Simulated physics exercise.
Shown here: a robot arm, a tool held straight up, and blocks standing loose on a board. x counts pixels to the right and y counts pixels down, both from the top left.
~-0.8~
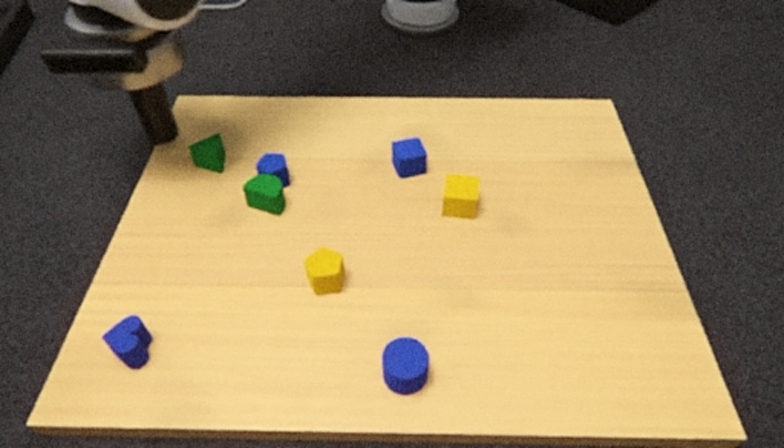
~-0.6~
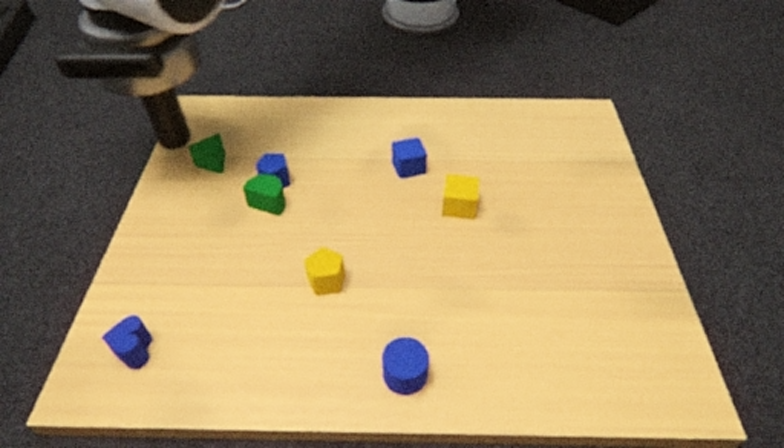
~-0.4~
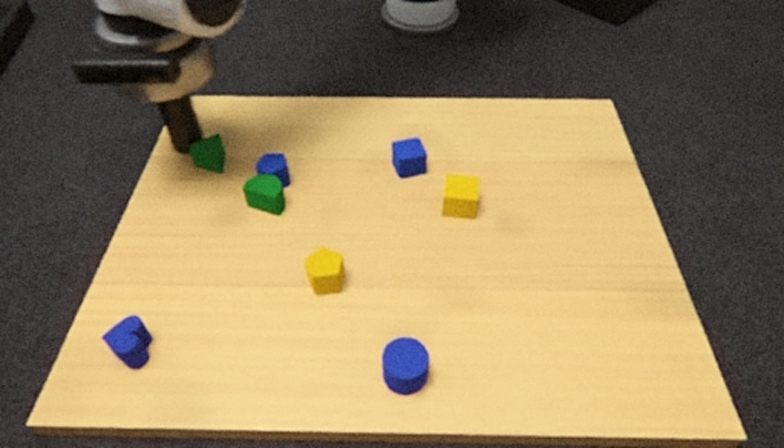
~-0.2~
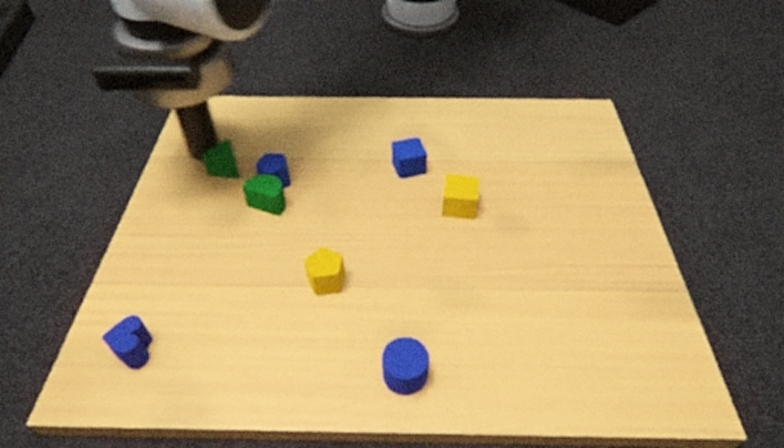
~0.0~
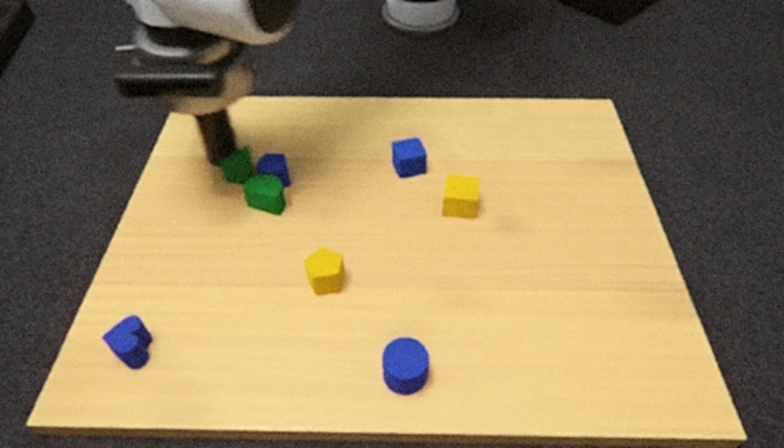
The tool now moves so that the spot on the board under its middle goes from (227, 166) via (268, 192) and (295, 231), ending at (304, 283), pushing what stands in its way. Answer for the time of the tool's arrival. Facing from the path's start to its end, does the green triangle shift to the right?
No, I don't think so.
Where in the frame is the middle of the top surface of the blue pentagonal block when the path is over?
Its top middle will sit at (305, 166).
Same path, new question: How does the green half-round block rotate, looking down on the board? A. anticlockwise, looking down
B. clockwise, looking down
Letter B.
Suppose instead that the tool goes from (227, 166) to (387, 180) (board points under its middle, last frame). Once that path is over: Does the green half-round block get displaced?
Yes, that is what happens.
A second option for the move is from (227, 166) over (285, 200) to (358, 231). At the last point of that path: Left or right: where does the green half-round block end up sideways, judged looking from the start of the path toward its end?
The right.
The first path, step by step. One third of the way, tool at (266, 183); green triangle at (286, 184), turned 20° anticlockwise; green half-round block at (283, 206), turned 65° clockwise; blue pentagonal block at (302, 166), turned 60° anticlockwise.
Two thirds of the way, tool at (294, 223); green triangle at (324, 206), turned 35° anticlockwise; green half-round block at (299, 235); blue pentagonal block at (305, 166), turned 70° anticlockwise.
At the end, tool at (302, 274); green triangle at (325, 208), turned 50° anticlockwise; green half-round block at (314, 289), turned 115° clockwise; blue pentagonal block at (305, 166), turned 70° anticlockwise; yellow pentagonal block at (351, 293), turned 40° anticlockwise.
